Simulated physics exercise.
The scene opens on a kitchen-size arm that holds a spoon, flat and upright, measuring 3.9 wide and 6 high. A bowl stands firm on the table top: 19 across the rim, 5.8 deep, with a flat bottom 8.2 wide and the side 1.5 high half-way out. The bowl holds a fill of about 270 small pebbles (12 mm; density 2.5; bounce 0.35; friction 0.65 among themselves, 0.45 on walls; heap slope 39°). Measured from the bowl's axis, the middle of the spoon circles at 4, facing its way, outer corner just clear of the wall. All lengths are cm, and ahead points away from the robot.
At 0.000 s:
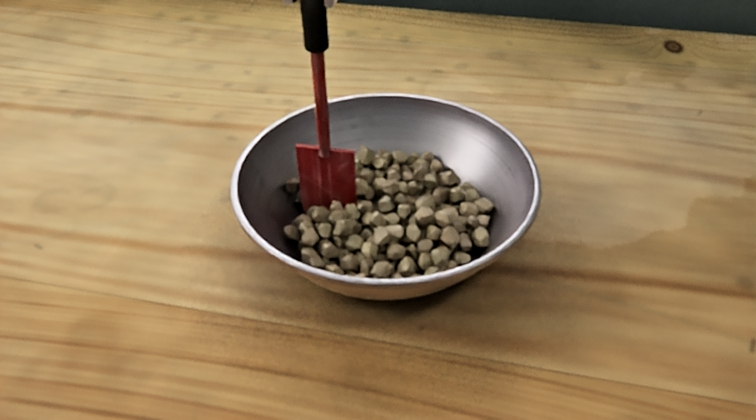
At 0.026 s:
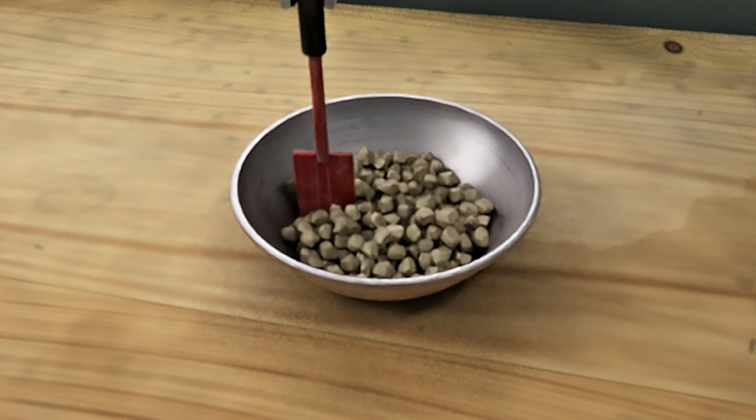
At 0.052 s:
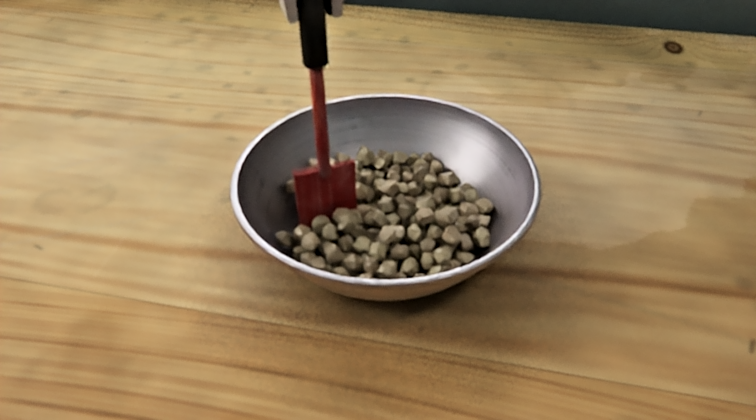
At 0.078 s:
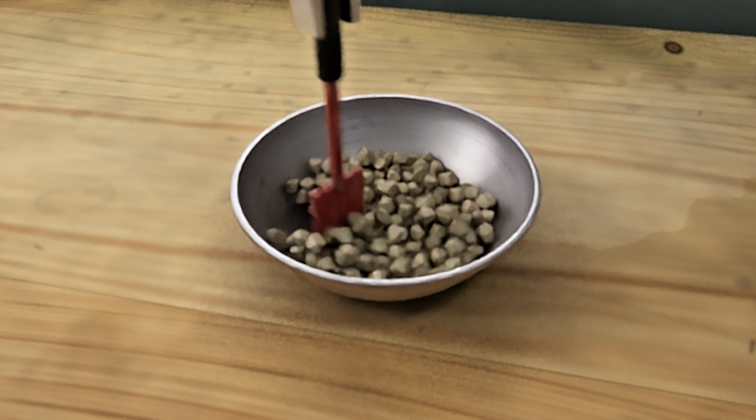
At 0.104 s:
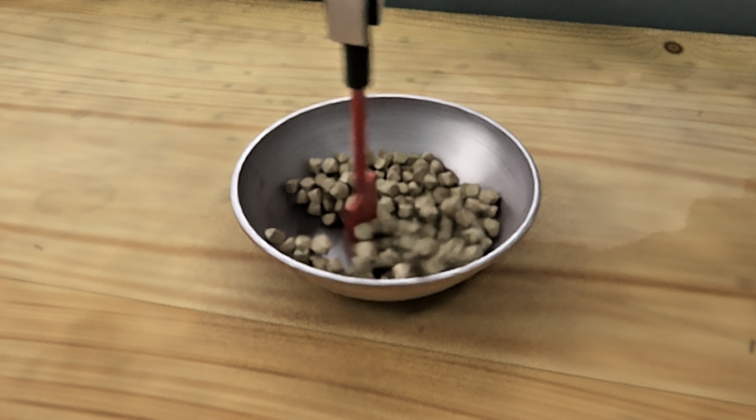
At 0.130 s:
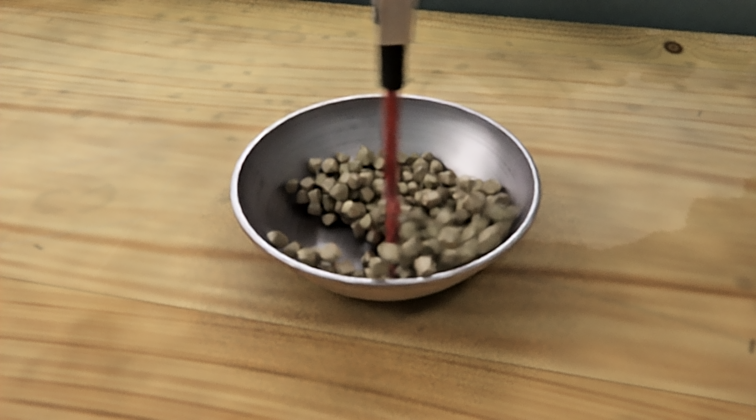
Red spatula-like spoon on a robot arm sweeping through small pebbles in a metal bowl, turning edge-on and pushing them rightward.
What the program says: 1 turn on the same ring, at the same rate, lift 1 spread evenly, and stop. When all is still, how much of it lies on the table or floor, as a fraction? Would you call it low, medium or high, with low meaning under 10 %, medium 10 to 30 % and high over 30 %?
I would call it medium, 10 to 30 %.
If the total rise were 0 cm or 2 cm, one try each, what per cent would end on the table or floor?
Estimates: 30 % and 20 %.
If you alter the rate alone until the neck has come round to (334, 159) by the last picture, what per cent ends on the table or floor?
Roughly 5 percent of it.
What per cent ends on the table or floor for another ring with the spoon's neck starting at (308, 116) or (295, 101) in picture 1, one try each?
Close to 25 and 15 in a hundred.
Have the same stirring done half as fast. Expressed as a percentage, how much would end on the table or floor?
5 %.
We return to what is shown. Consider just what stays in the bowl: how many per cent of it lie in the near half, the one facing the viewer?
Close to 55 in a hundred.
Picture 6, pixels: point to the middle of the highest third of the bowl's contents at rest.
Close to (315, 207).
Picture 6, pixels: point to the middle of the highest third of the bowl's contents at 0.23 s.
About pixel (483, 160).
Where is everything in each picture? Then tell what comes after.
In the first picture, the spoon neck at (323, 129), 0° round; upper third of the load around (387, 207), from x 290 to 485, top at y 150; 267 in the bowl.
In the second picture, the spoon neck at (321, 133), 8° round; upper third of the load around (385, 211), from x 290 to 485, top at y 150.
In the third picture, the spoon neck at (323, 147), 31° round; upper third of the load around (382, 216), from x 285 to 485, top at y 150.
In the fourth picture, the spoon neck at (336, 161), 56° round; upper third of the load around (382, 235), from x 275 to 485, top at y 150.
In the fifth picture, the spoon neck at (361, 169), 82° round; upper third of the load around (400, 238), from x 275 to 490, top at y 150.
In the sixth picture, the spoon neck at (392, 171), 107° round; upper third of the load around (432, 236), from x 280 to 510, top at y 150; 267 in the bowl.
After 0.23 s, 200° round, highest piece 9 above the table; 253 in the bowl, 14 in flight or on the tool.
After 0.32 s, 294° round, highest piece 10 above the table; 235 in the bowl, 14 on the table or floor, 18 in flight or on the tool.
After 0.57 s, 0° round, highest piece 7 above the table; 220 in the bowl, 47 on the table or floor.
After 1.27 s, 0° round, highest piece 7 above the table; 220 in the bowl, 47 on the table or floor.
In the end, 220 in the bowl, 47 on the table or floor. That is 18 % on the table or floor.
